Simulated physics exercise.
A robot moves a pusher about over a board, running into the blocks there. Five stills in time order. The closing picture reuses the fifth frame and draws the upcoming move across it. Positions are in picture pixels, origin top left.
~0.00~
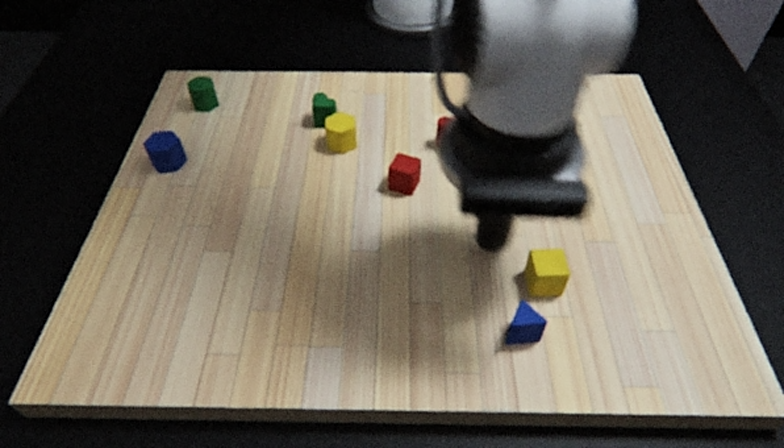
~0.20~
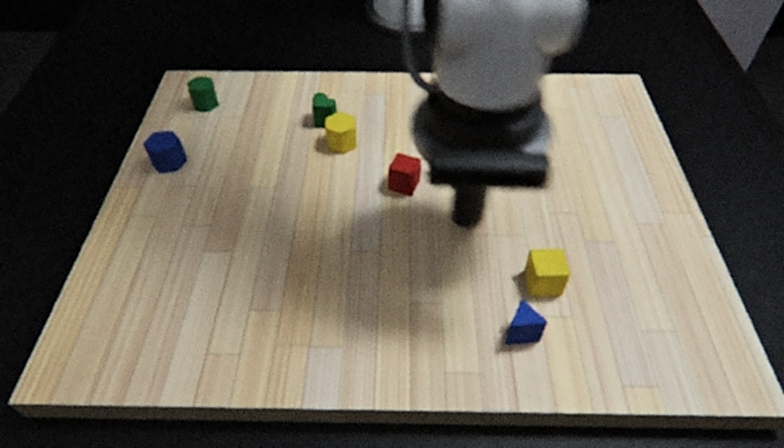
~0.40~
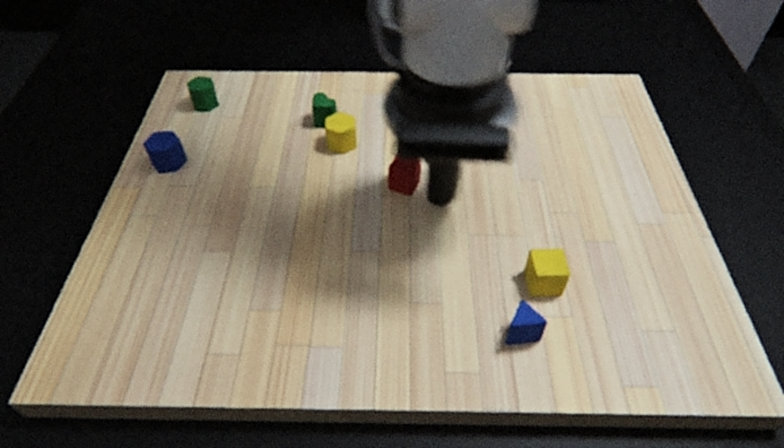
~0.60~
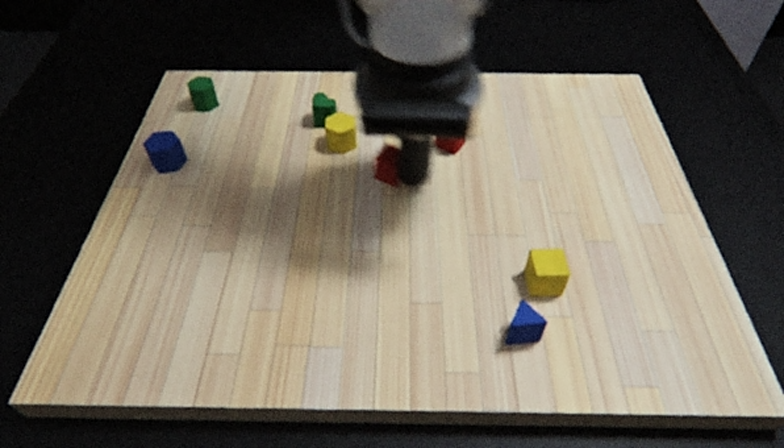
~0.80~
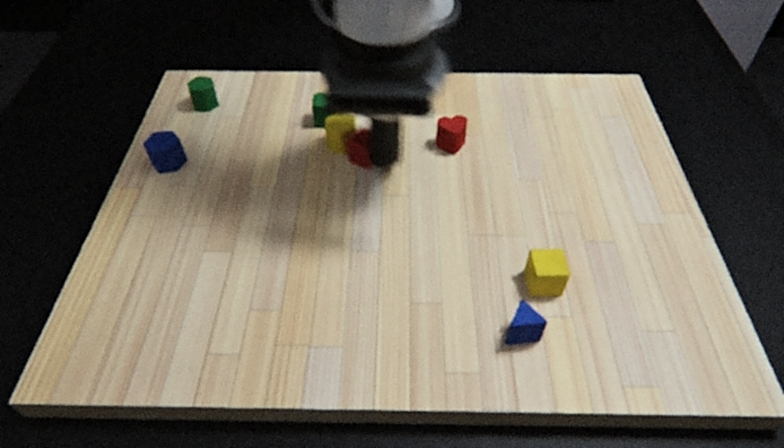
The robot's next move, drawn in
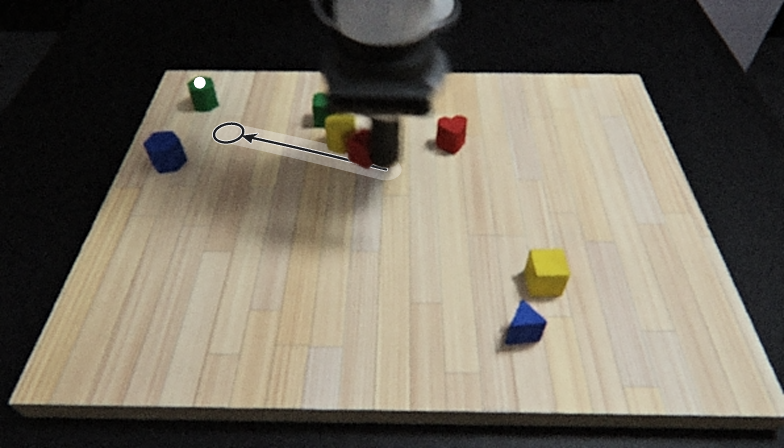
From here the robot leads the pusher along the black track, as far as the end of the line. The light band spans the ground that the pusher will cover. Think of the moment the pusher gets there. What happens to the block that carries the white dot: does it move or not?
If the pusher follows that path, the block that carries the white dot stays in its place.
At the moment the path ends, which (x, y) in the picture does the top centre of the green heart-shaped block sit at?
I'd guess (316, 78).
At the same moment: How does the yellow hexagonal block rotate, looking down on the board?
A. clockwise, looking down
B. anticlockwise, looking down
Option A.
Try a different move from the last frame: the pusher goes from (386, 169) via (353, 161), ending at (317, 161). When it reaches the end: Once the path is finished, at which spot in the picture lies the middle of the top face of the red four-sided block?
At the end it should sit near (317, 121).
Drawn move, from (386, 169) to (229, 133); the dot is on the green hexagonal block.
What follows on the original path. One third of the way, pusher at (330, 145); green heart-shaped block at (315, 86); yellow hexagonal block at (313, 101), turned 25° clockwise; red four-sided block at (316, 118), turned 45° clockwise.
Two thirds of the way, pusher at (277, 133); green heart-shaped block at (316, 78), turned 25° clockwise; yellow hexagonal block at (300, 90), turned 70° clockwise; red four-sided block at (279, 102), turned 100° clockwise.
At the end, pusher at (226, 122); green hexagonal block still; green heart-shaped block at (316, 78), turned 25° clockwise; yellow hexagonal block at (300, 90), turned 70° clockwise; red four-sided block at (274, 100), turned 130° clockwise.
